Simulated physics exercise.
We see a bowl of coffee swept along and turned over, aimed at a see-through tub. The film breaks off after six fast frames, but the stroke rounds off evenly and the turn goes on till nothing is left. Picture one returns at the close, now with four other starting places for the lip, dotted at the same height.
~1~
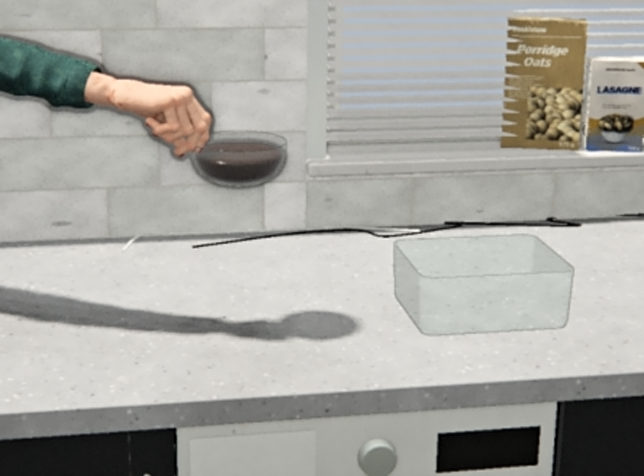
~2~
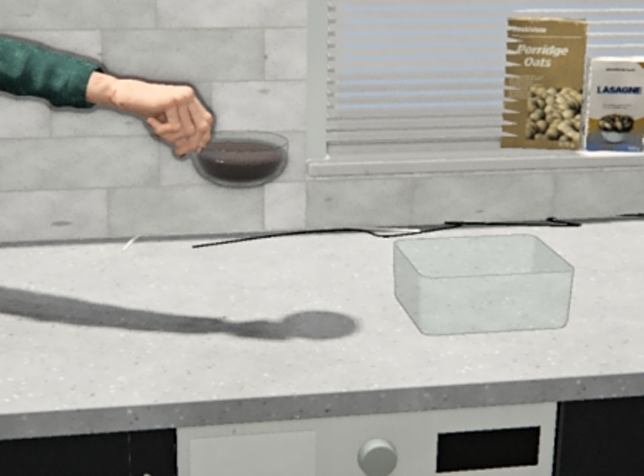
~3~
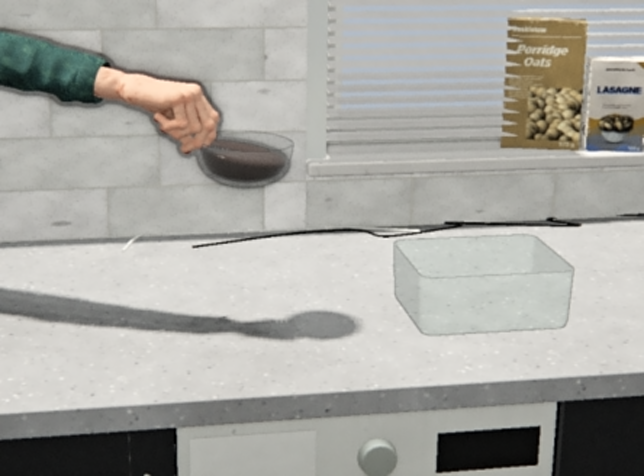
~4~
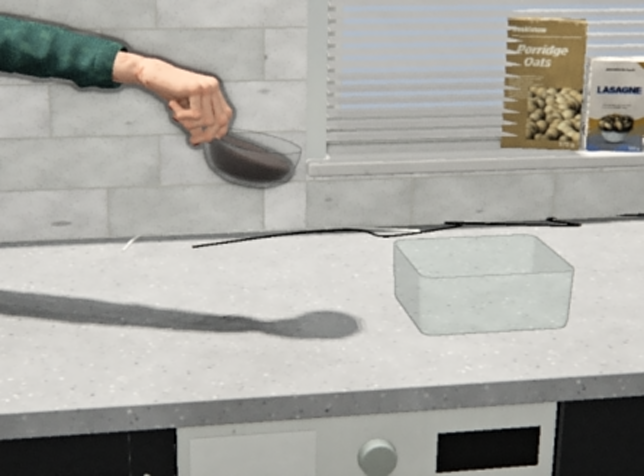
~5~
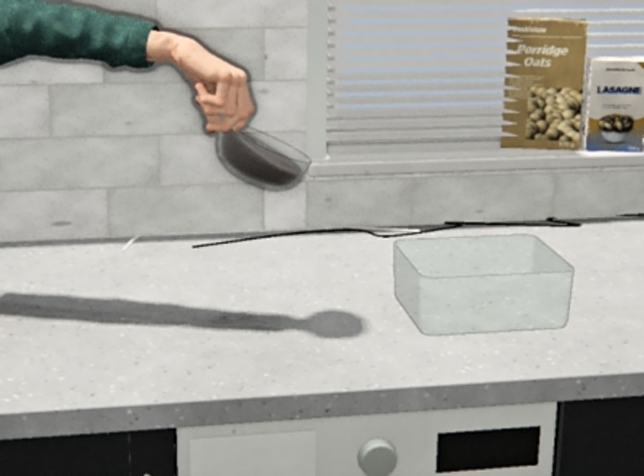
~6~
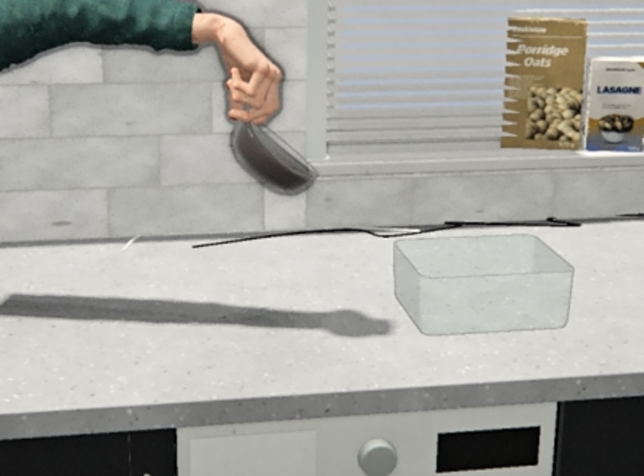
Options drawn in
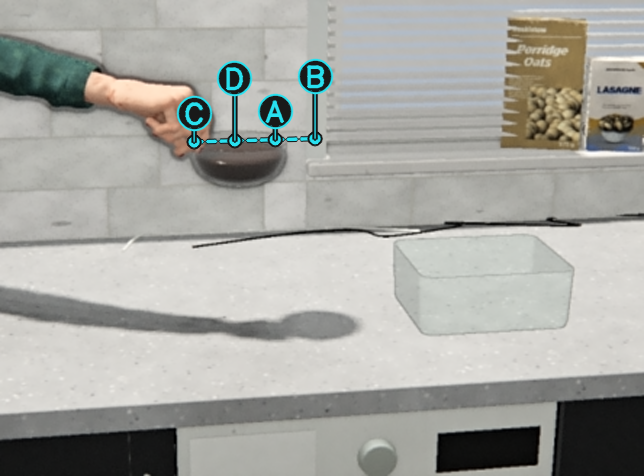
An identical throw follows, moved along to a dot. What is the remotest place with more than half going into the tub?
I would pick dot B.
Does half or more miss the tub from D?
Yes, that goes wrong.
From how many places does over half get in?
One.
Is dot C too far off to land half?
Yes, that goes wrong.
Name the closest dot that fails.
A.
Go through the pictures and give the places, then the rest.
Upright, lip at (284, 139); tub from (418, 335) to (567, 326); nothing has left yet, in the first frame.
Upright, lip at (286, 139); nothing has left yet, in the second frame.
Tipped about 3°, lip at (291, 141); nothing has left yet, in the third frame.
Tipped about 11°, lip at (299, 147); nothing has left yet, in the fourth frame.
Tipped about 24°, lip at (309, 158); nothing has left yet, in the fifth frame.
Tipped about 40°, lip at (317, 171); nothing has left yet, in the sixth frame.
On the marked copy, A at (275, 139); B at (315, 138); C at (194, 141); D at (234, 140).
With A, about 10 % lands in the tub, 85 % falls short and 5 % goes beside or beyond.
With B, about 77 % lands in the tub, 8 % falls short and 16 % goes beside or beyond.
With C, about 0 % lands in the tub, 100 % falls short.
With D, about 0 % lands in the tub, 98 % falls short.
